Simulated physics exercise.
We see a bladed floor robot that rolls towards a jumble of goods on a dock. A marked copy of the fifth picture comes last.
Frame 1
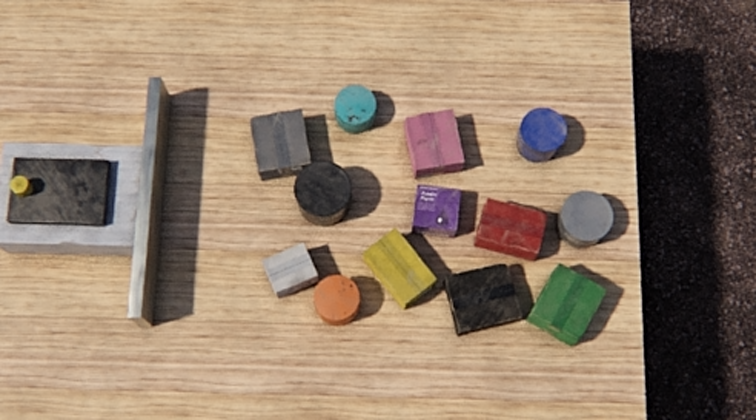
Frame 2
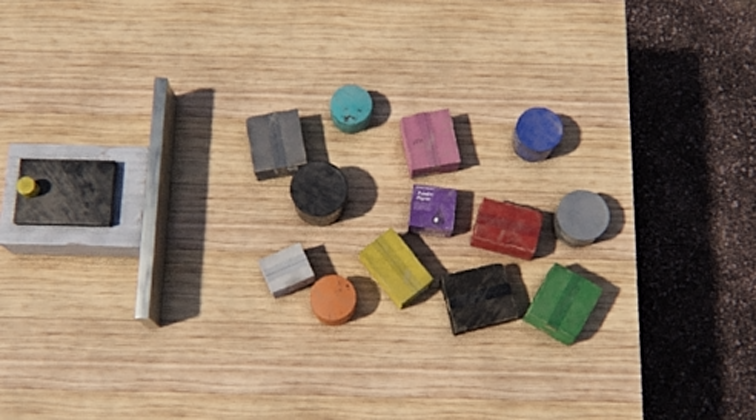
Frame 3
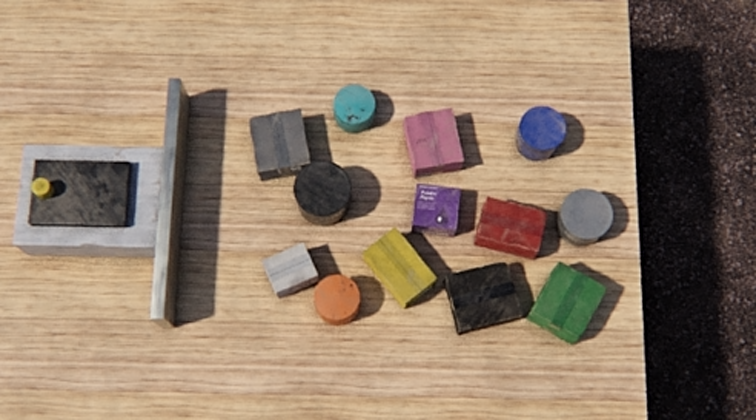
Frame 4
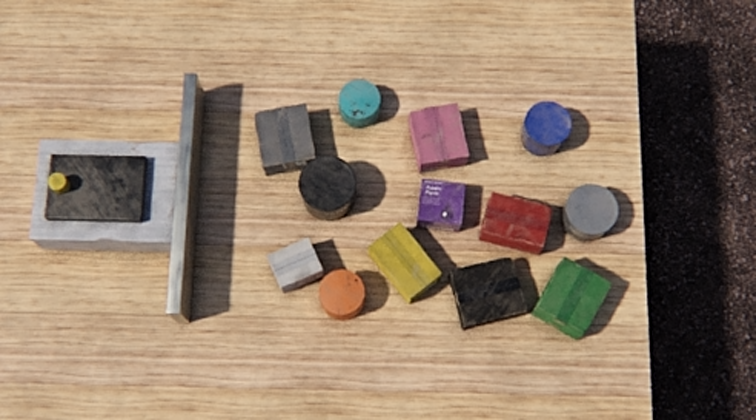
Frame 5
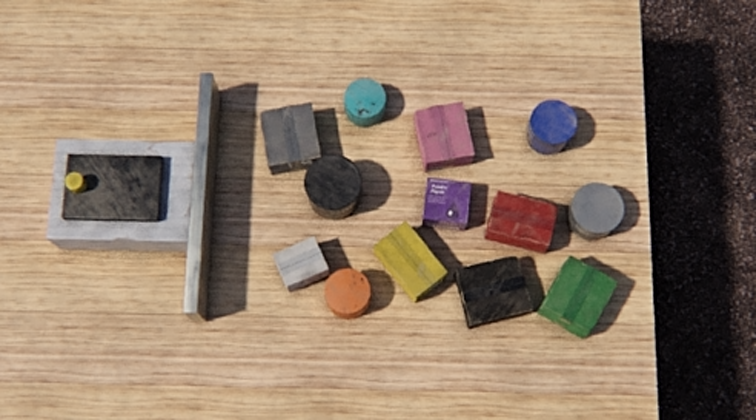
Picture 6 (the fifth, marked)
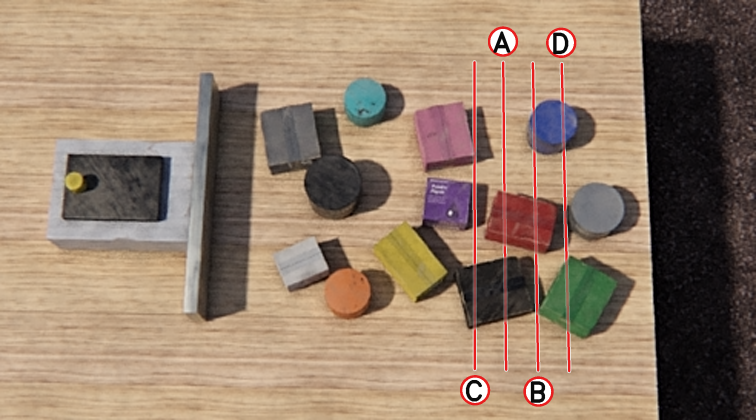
A bladed floor robot, pale grey with a dark top and a yellow knob, rolls slowly rightward across a wood-grained surface seen from above. To its right sit scattered goods: grey parcel, black and teal round pieces, white and orange ones below, then pink, purple, yellow, red, black, green, blue and grey. The robot narrows the gap without touching them, while the camera drifts slightly.
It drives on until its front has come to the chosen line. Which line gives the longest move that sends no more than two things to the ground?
Stop at A.
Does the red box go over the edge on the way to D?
Yes.
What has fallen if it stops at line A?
It is the green box.
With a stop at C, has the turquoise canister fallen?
No.
On the marked copy, A at (505, 210); B at (535, 211); C at (475, 210); D at (565, 212).
With A. Early on, robot (232, 190); turquoise canister (381, 96); orange canister (358, 307).
Further on, robot (343, 192); grey pail (616, 213); green box (605, 301).
At the end, robot (426, 194); green box over the edge; grey pail (644, 205); one fallen.
As for the rest, B drops four; C is within the limit but short; D drops five.
